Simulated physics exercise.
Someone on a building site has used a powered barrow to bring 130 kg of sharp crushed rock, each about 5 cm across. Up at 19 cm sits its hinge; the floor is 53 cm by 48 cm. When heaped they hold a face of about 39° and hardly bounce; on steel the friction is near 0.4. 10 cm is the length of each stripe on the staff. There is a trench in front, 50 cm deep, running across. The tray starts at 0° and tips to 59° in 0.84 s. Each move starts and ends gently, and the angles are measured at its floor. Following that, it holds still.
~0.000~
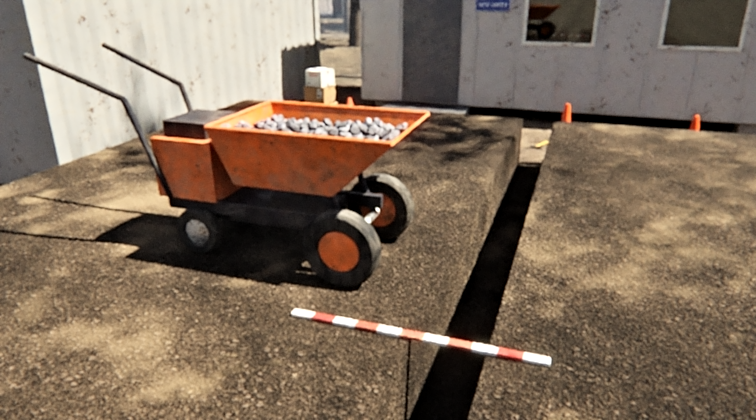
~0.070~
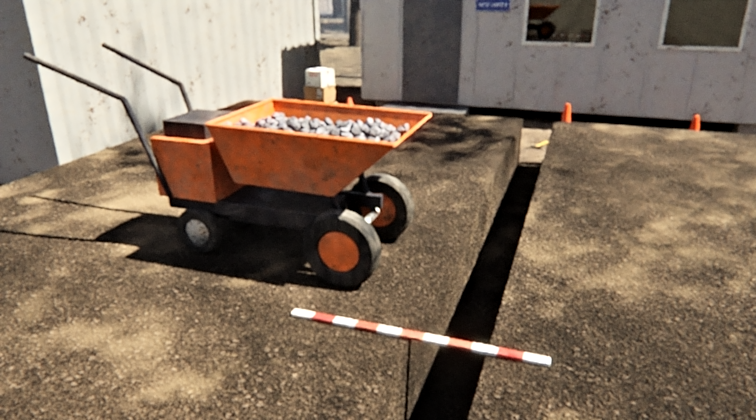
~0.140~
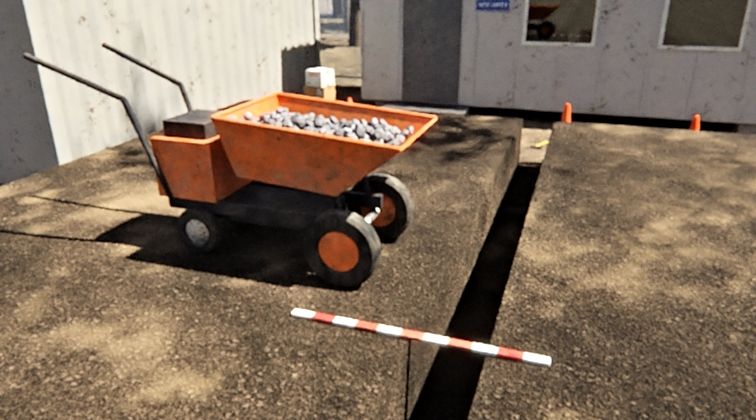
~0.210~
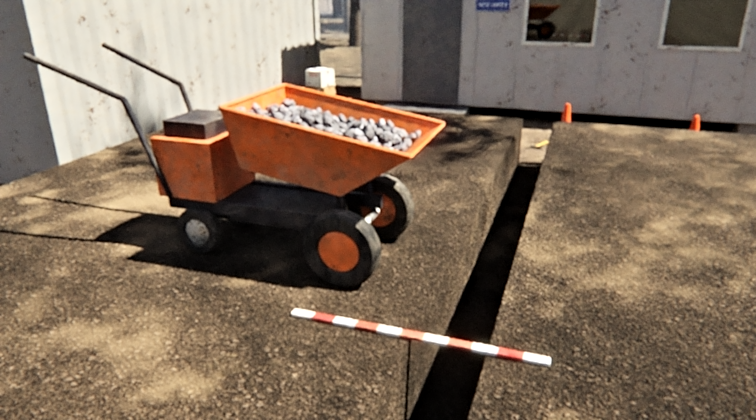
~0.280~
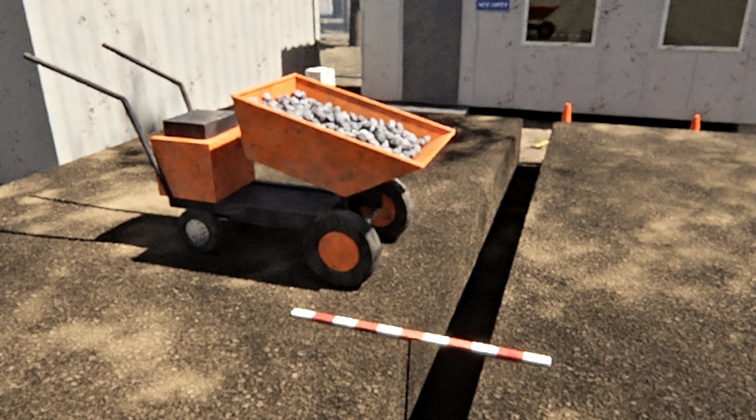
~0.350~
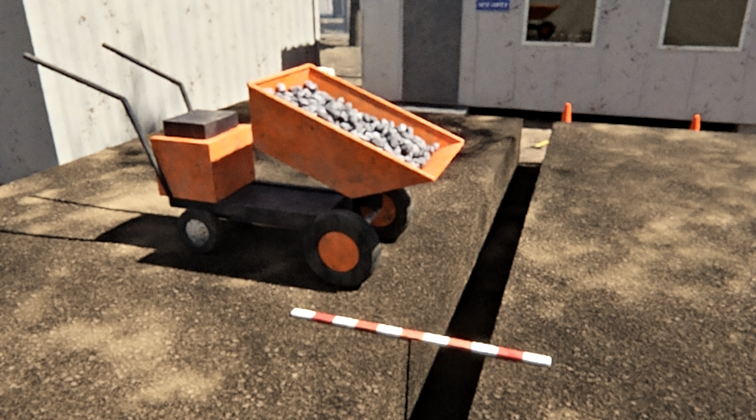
To begin with, an orange powered barrow loaded with grey crushed rock stands level on rough ground beside a dark trench, near a red-and-white striped pole. Its tray then tilts gently, the back end rising and the front lip dipping to the right, and the slope steadily steepens while the wheels stay put.
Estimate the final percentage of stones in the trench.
I would say 42 percent.
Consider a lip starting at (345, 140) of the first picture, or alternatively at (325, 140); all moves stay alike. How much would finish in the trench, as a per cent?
First some 75, then 65 per cent.
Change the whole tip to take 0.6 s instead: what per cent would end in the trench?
It would be near 35 percent.
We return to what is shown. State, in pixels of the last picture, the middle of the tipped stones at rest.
Middle at around (497, 345), I'd say.
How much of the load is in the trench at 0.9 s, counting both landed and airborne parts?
Some 10 per cent.
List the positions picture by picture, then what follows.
The tray is at 0°, its lip at (392, 144); the top of the load is at (342, 126), in the first picture.
The tray is at 1°, its lip at (394, 145); the top of the load is at (324, 124); the stones move at 0.2 m/s on average, in the second picture.
The tray is at 4°, its lip at (401, 150); the top of the load is at (309, 119); the stones move at 0.5 m/s on average, in the third picture.
Lip at (411, 157), floor tilted 9°, highest stones at (286, 108); the stones move at 0.7 m/s on average, in the fourth picture.
Lip at (422, 167), floor tilted 15°, highest stones at (294, 99); the stones move at 0.8 m/s on average, in the fifth picture.
The tray is at 22°, its lip at (434, 180); the top of the load is at (304, 91); the stones move at 0.9 m/s on average, in the sixth picture.
After 0.6 s the floor is at 50°; 100 % in the tray; the foremost stones are at (455, 206).
After 0.9 s the floor is at 59°; 88 % in the tray, 9 % in the trench, 3 % past the trench; the foremost stones are at (529, 288).
After 1.3 s the floor is at 59°; 52 % in the tray, 16 % in the trench, 32 % past the trench; the foremost stones are at (619, 300).
After 3.2 s the floor is at 59°; 24 % in the tray, 42 % in the trench, 34 % past the trench; the foremost stones are at (693, 314).
